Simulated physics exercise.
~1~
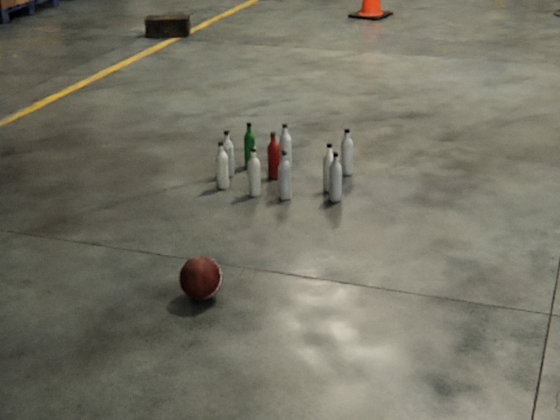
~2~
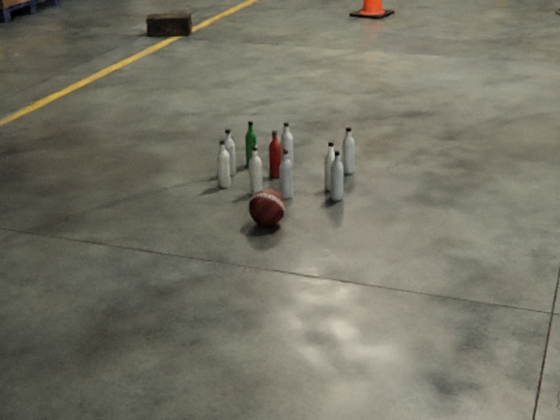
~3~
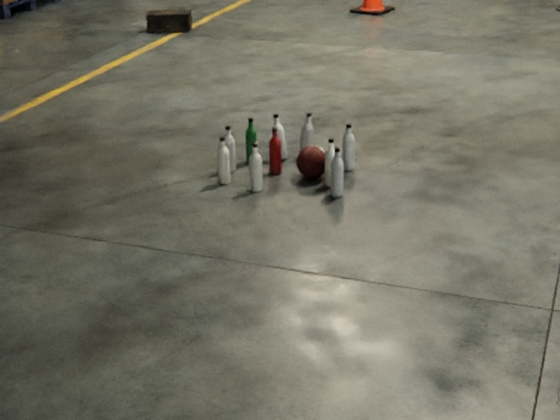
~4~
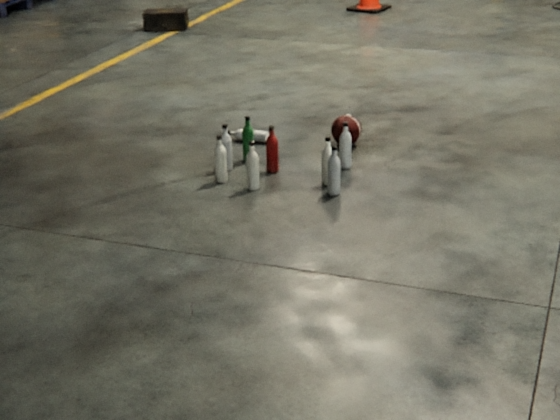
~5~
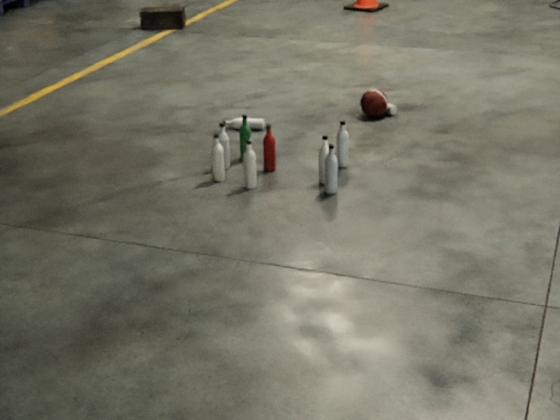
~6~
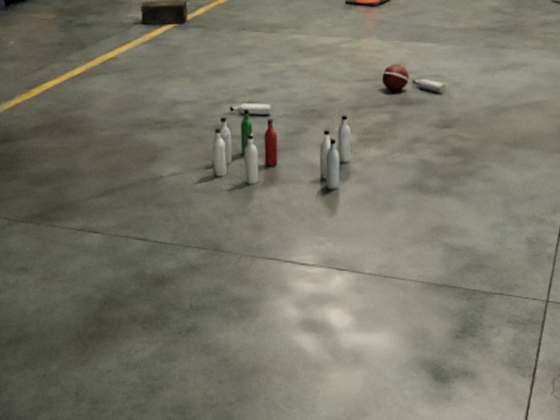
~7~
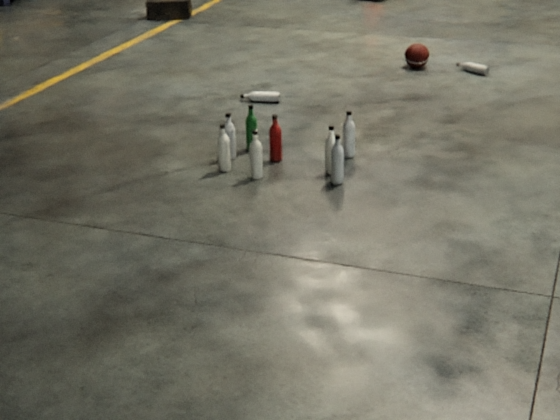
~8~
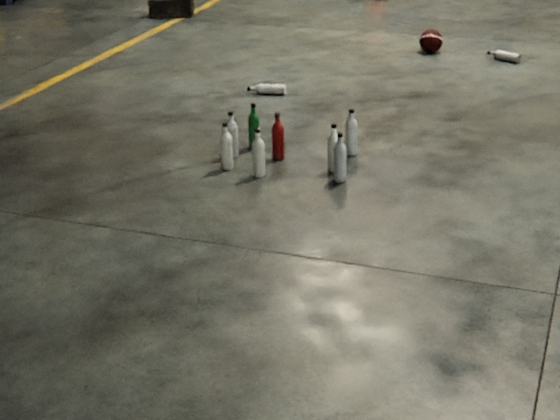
A reddish-brown ball rolled across a concrete floor into a cluster of standing bottles and knocked two white ones over, then kept rolling away toward the upper right, leaving the red bottle, the green bottle and the other white ones upright.
